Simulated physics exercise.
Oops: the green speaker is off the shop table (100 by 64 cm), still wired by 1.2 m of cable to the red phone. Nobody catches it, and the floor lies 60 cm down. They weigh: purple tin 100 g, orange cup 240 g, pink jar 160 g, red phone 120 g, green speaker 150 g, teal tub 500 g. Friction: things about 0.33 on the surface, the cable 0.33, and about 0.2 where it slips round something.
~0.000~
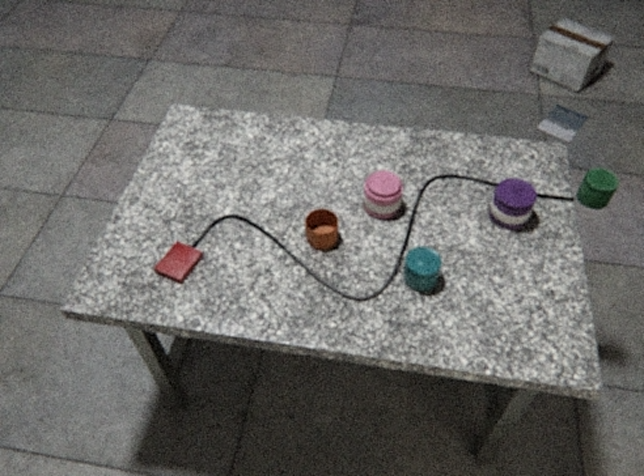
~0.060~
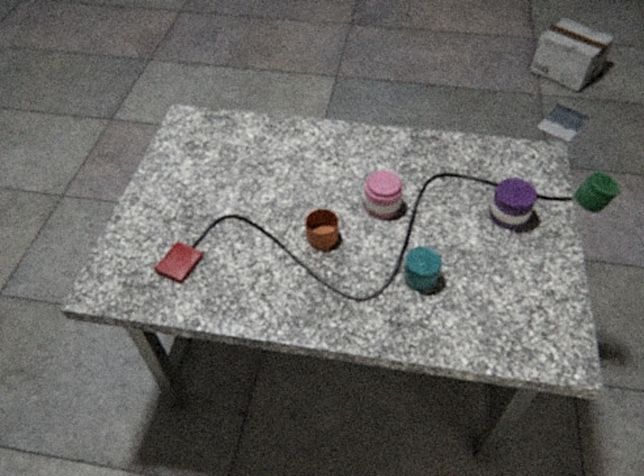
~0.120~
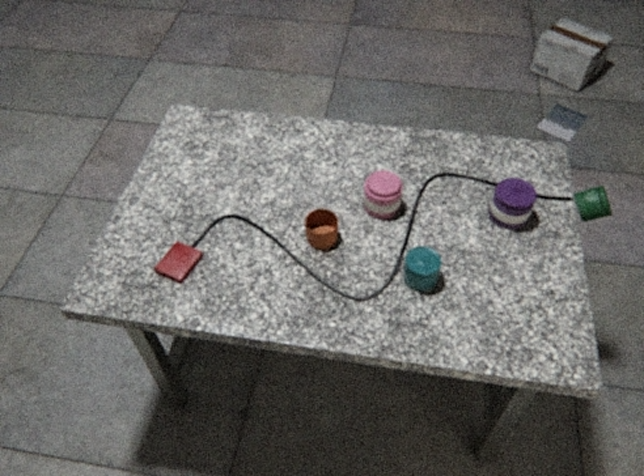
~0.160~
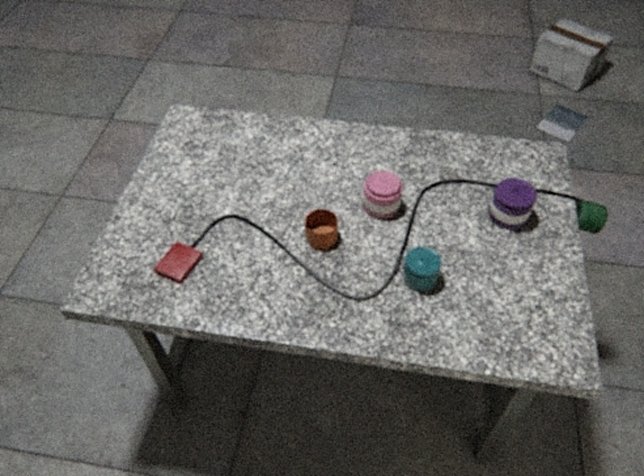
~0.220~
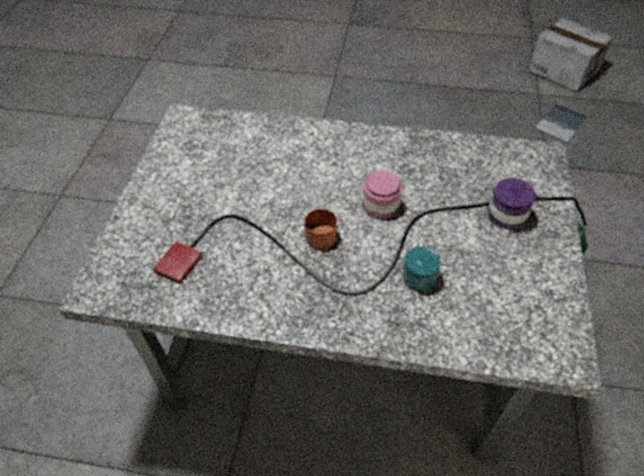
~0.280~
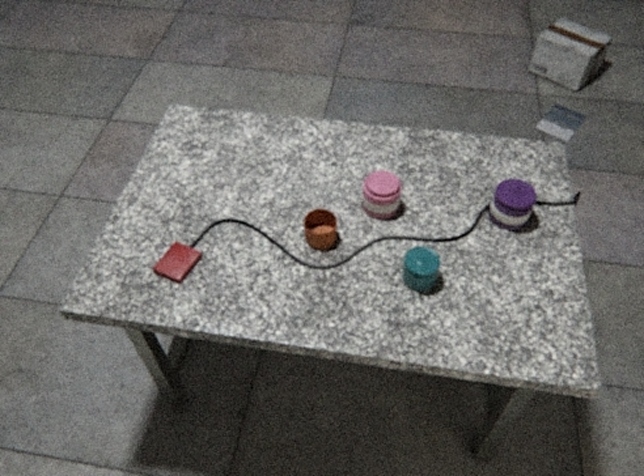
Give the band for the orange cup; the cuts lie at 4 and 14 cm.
Verdict: The orange cup stays in the low band.
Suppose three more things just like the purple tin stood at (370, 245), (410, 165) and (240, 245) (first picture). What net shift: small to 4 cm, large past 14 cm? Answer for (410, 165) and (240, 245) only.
In that order: Small, middling.
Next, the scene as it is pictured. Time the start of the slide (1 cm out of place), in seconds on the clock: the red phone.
About: Red phone 0.38 s.
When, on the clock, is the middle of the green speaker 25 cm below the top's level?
About: 0.30 s.
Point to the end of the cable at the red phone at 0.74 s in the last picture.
Around (319, 269).
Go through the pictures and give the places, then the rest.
Shows, orange cup (322, 221); cable runs through (427, 184) (398, 264) (310, 271) (235, 216), in the first frame.
Shows, green speaker (602, 182); cable runs through (398, 264) (235, 216), in the second frame.
Shows, green speaker (593, 204); cable runs through (398, 263) (235, 216), in the third frame.
Shows, green speaker (586, 216); cable runs through (398, 263) (234, 216), in the fourth frame.
Shows, green speaker (571, 239); cable runs through (569, 198) (397, 256) (234, 216), in the fifth frame.
Shows, orange cup (320, 221); cable runs through (425, 239) (320, 267) (236, 220), in the sixth frame.
After 0.5 s, the cable's tail end at (247, 281); red phone 12 cm off its start, green speaker over the edge, purple tin 3 cm off its start.
After 0.7 s, the cable's tail end at (319, 269); red phone 25 cm off its start, green speaker over the edge, purple tin 3 cm off its start.
After 1.0 s, the cable's tail end at (326, 267); red phone 26 cm off its start at (306, 257), green speaker over the edge, purple tin 3 cm off its start at (525, 203).
After 1.2 s, the cable's tail end at (326, 267); red phone 26 cm off its start, green speaker over the edge, purple tin 3 cm off its start.
After 2.4 s, the cable's tail end at (326, 267); orange cup 0 cm off its start at (321, 220), red phone 26 cm off its start at (306, 257), green speaker over the edge, purple tin 3 cm off its start at (525, 203).
